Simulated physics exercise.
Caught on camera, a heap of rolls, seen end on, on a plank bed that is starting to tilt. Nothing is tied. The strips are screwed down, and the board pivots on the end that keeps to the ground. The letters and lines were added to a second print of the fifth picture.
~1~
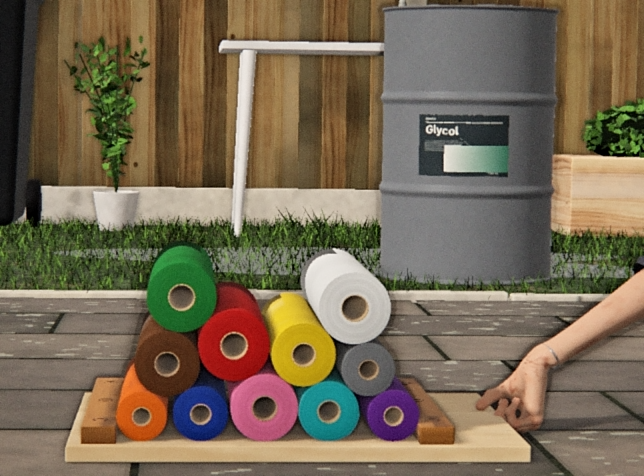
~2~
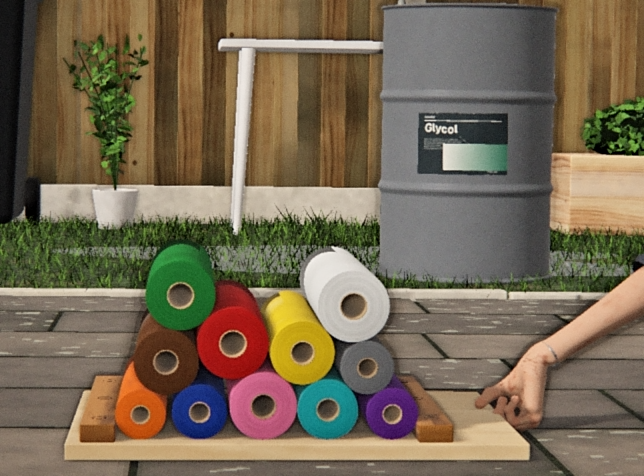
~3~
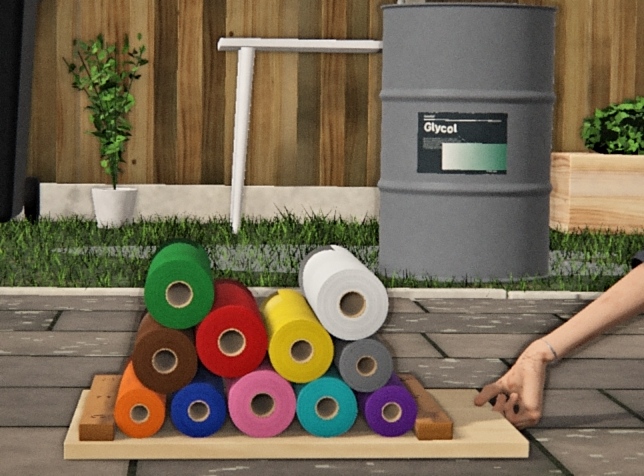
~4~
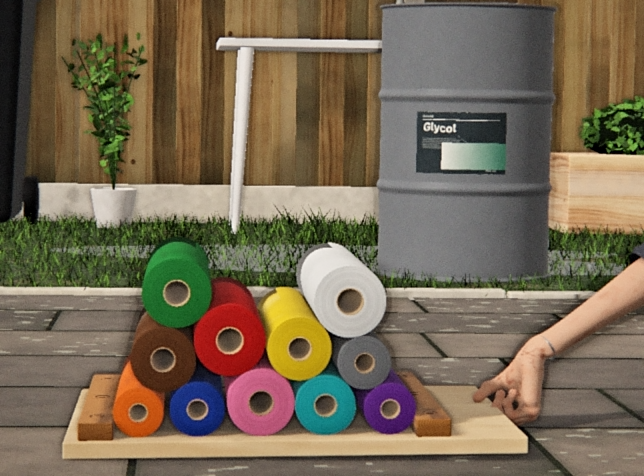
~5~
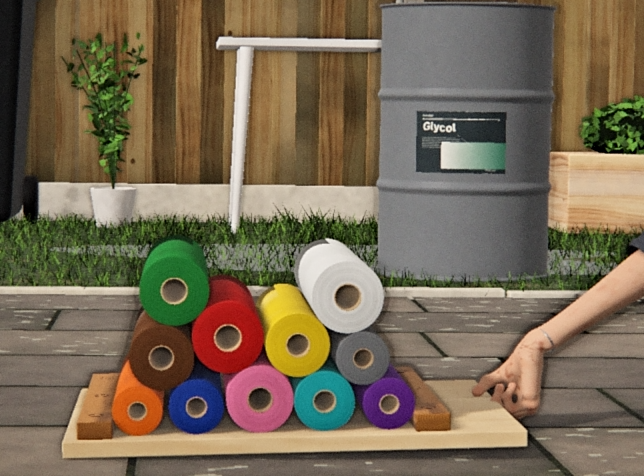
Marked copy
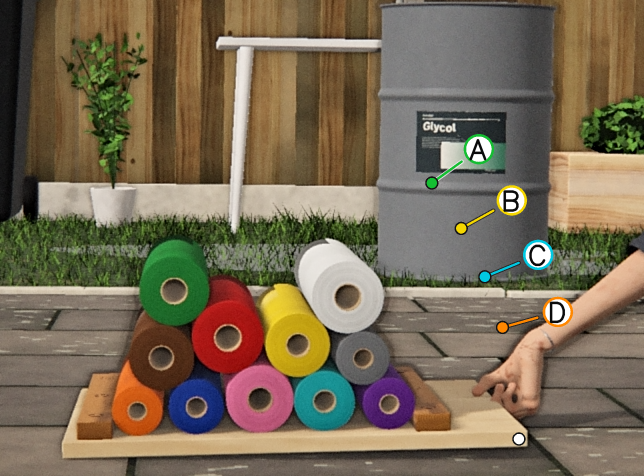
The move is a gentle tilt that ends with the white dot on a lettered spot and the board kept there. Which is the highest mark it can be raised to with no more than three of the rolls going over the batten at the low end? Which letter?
B is the limit.
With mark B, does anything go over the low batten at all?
At B: Yes.
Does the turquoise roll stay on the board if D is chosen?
Yes.
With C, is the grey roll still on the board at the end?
Yes, with C.
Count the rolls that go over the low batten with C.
At C the number is three.
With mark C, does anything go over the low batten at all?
At C: Yes.
On the marked copy, A at (432, 183); B at (461, 229); C at (485, 277); D at (503, 328); the white dot at (519, 439).
Following B. Soon after the start, board at 17°.
Later, board at 30°.
In the end, board at 30°, three over the low batten (brown, red, green).
As for the rest, A six over the low batten; C three over the low batten (brown, red, green); D three over the low batten (brown, red, green).
